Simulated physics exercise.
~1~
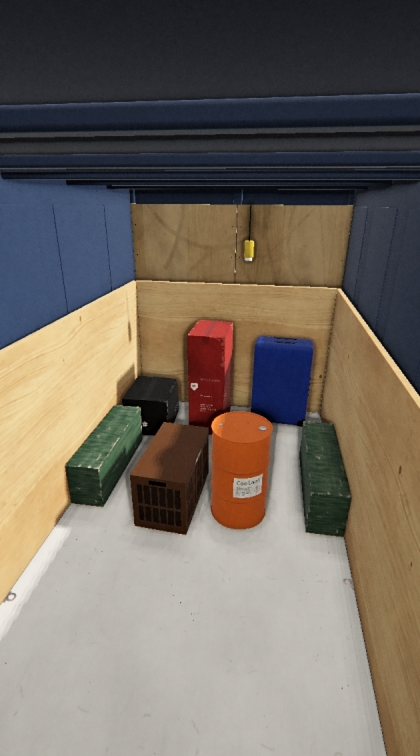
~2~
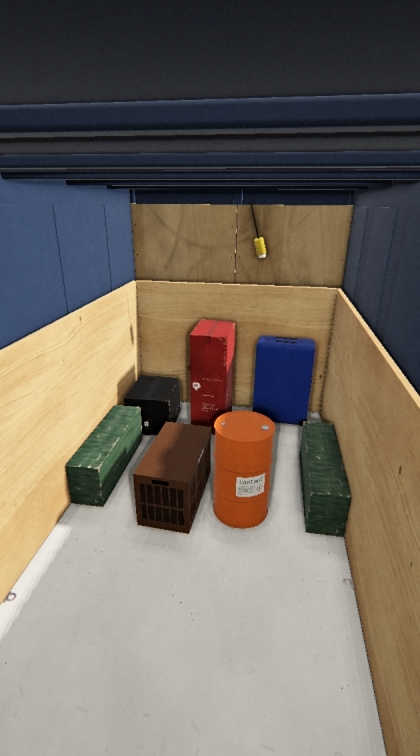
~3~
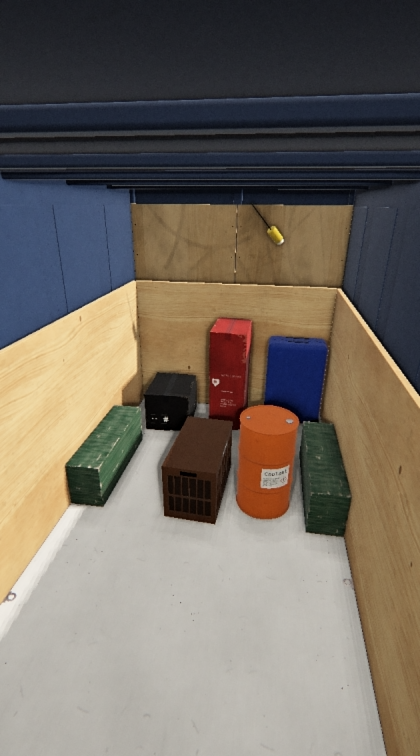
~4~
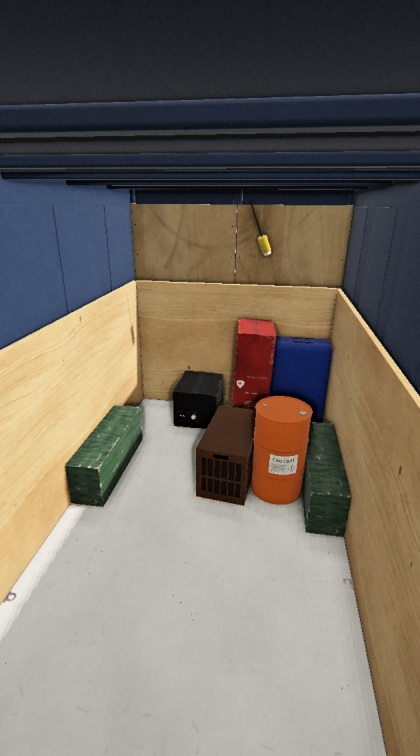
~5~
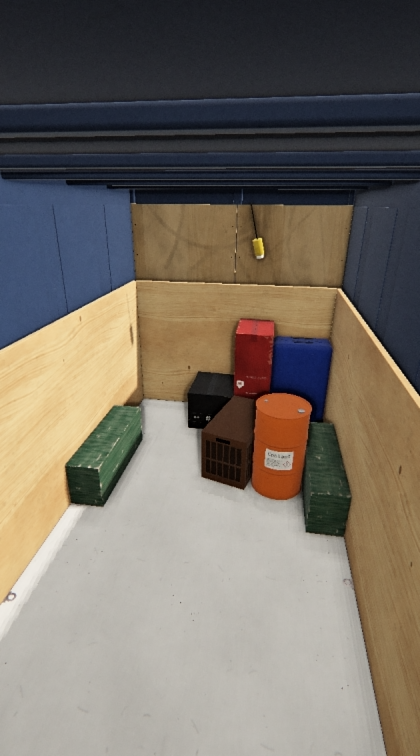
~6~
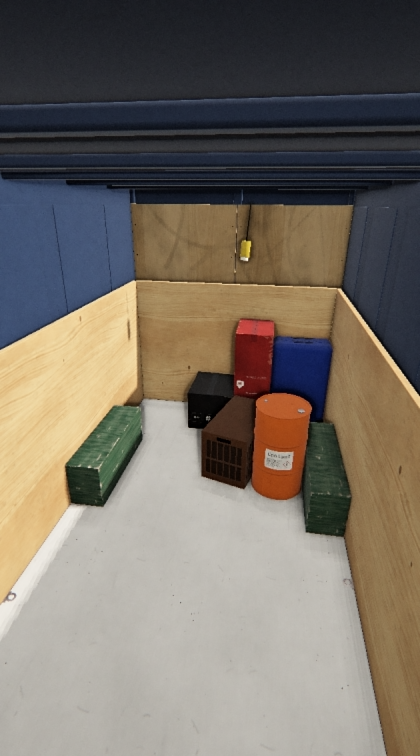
Orange drum, brown crate, red box and black box sliding right across a van's load bay, stopping upright beside the blue case.
